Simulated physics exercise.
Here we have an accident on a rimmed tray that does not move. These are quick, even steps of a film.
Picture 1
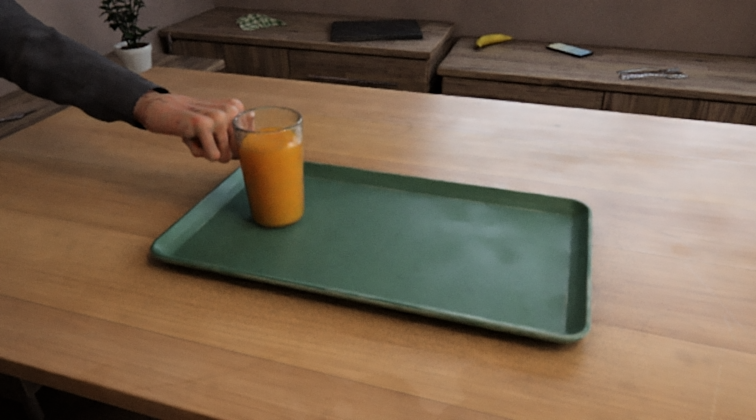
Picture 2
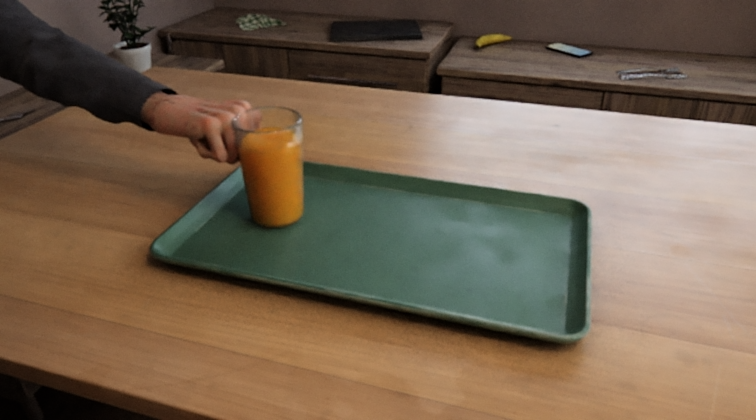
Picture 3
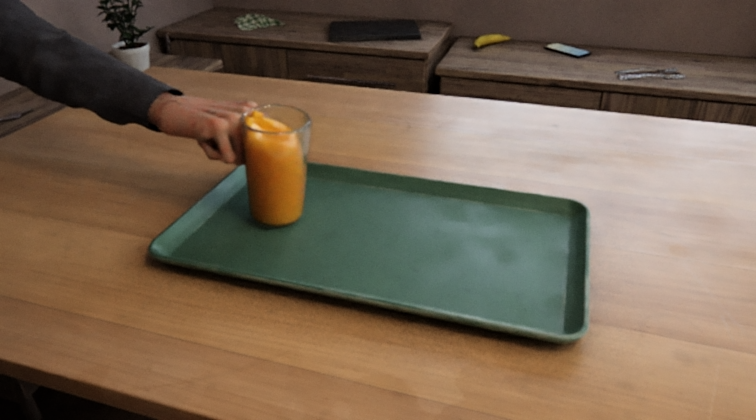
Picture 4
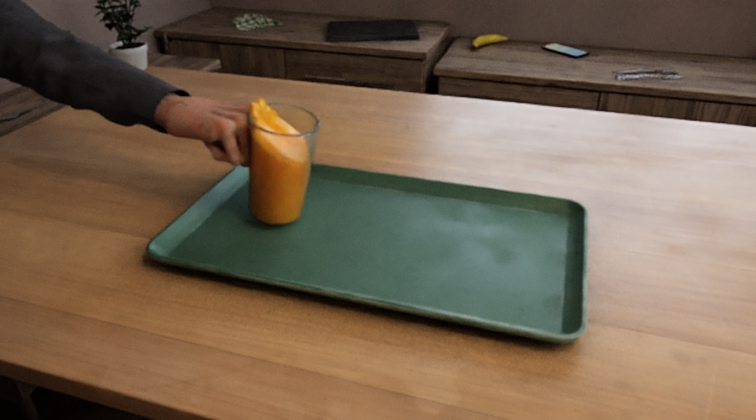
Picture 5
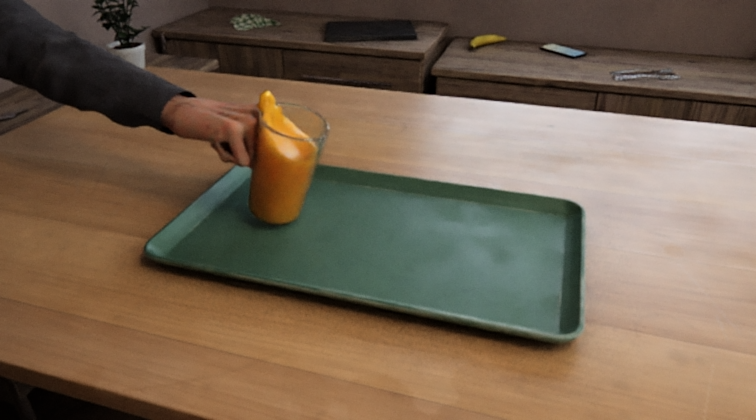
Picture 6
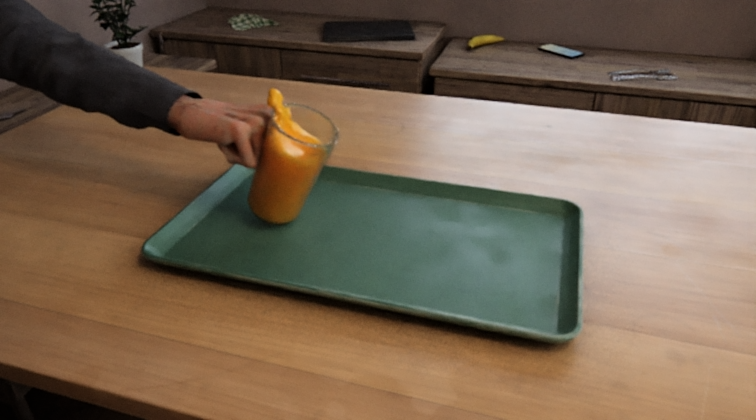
At the start, a hand rests against the left side of an upright glass of orange juice on a green tray. The hand then pushes rightward, and the glass leans steadily to the right while the juice sloshes, rising in a peak on the left side near the rim.
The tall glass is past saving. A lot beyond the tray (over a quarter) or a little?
As it turns out, over a quarter gets off the tray.
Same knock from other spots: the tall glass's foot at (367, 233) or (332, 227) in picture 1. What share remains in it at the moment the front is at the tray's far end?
Roughly 70 per cent, and 60 per cent.
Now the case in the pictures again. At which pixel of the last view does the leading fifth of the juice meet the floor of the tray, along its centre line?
Around (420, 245).
A moment on, the tall glass is falling and 97 per cent is in the glass, 0 on the tray and 3 above or beyond its rim.
Next, the tall glass lies on its side and 59 per cent is in the glass, 30 on the tray and 11 above or beyond its rim.
Then the tall glass lies on its side and 31 per cent is in the glass, 53 on the tray and 16 above or beyond its rim.
Later the tall glass lies on its side and 16 per cent is in the glass, 35 on the tray and 49 above or beyond its rim.
At rest 51 per cent is held by tray and glass, 49 is off the tray.
